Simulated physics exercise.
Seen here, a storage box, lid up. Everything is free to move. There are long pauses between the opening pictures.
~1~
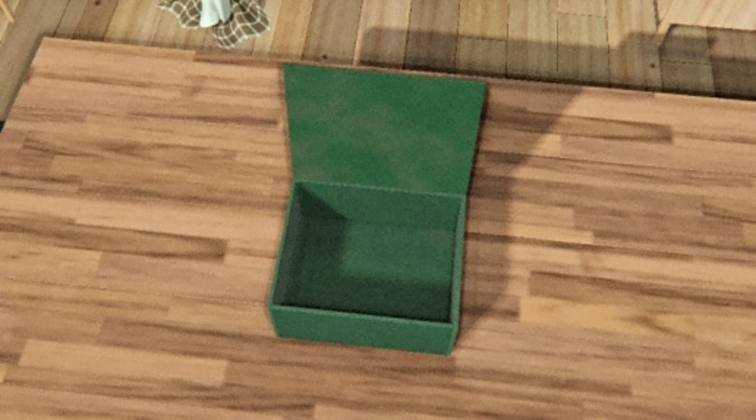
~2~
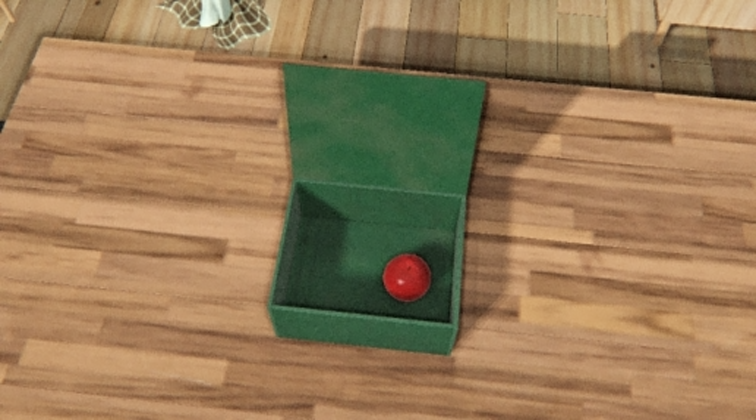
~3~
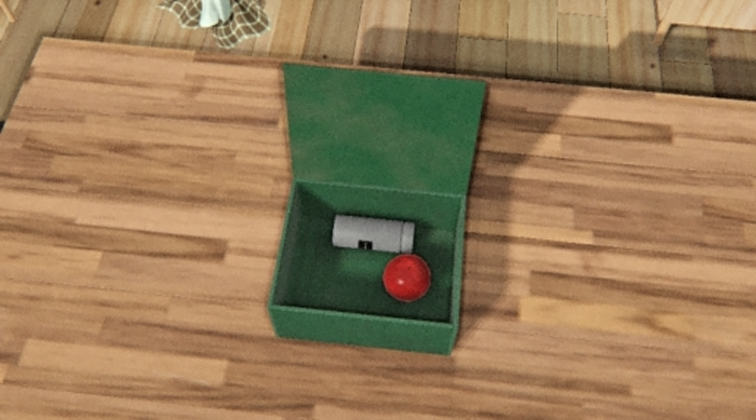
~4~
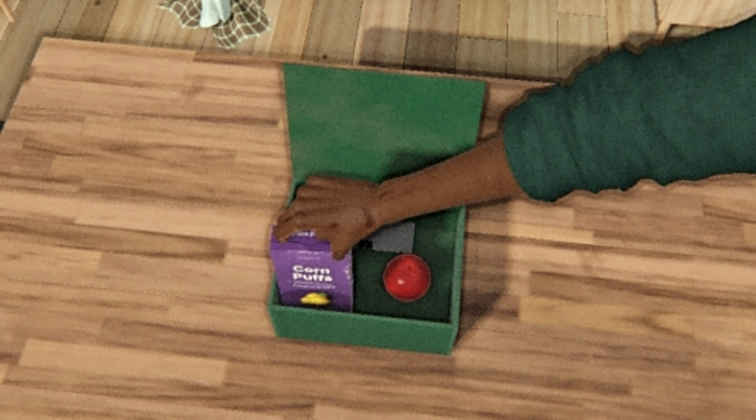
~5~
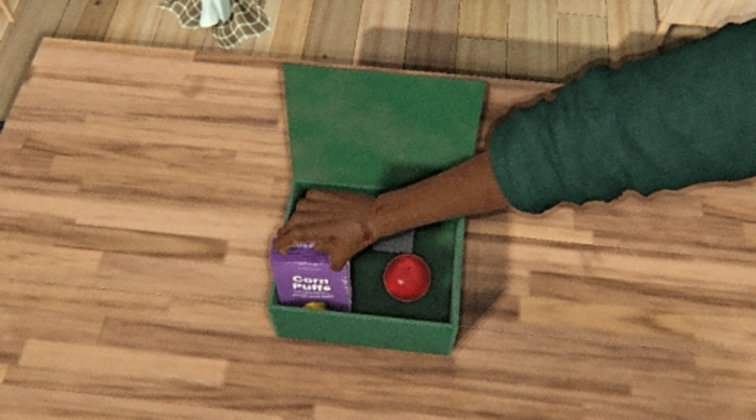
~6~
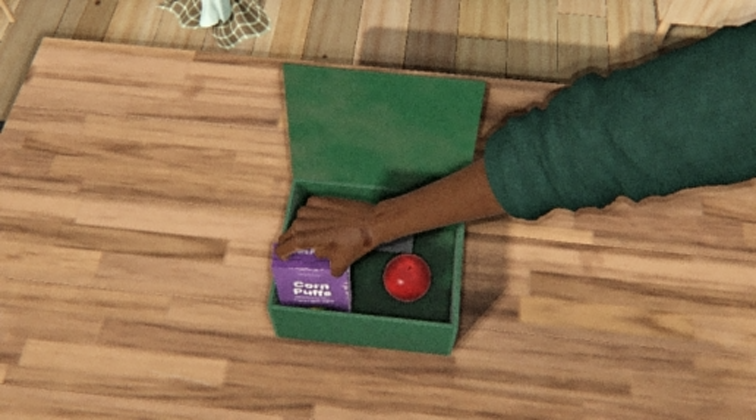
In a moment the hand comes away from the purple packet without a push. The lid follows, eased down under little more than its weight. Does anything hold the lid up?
Here the lid will not close.
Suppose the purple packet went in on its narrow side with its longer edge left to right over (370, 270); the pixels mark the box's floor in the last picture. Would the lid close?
Then it closes.
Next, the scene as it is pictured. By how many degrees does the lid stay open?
About 30°.
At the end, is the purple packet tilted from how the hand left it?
It keeps its pose.
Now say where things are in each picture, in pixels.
In the first picture, the last thing is not in view yet.
In the second picture, the last thing is not in view yet.
In the third picture, the last thing is not in view yet; grey shaker (374, 234).
In the fourth picture, still above its spot; purple packet (315, 274).
In the fifth picture, still above its spot; purple packet (314, 284).
In the sixth picture, in place under the hand; purple packet (315, 289).
Then, 1.20 s after the last picture, lid starting down.
Then, 1.50 s after the last picture, lid 75° above the rim.
Then, 1.70 s after the last picture, lid 54° above the rim.
Then, 1.80 s after the last picture, lid 39° above the rim.
At rest, lid 32° above the rim; all 3 in place. Seen from the same camera at the end, purple packet near (315, 289).
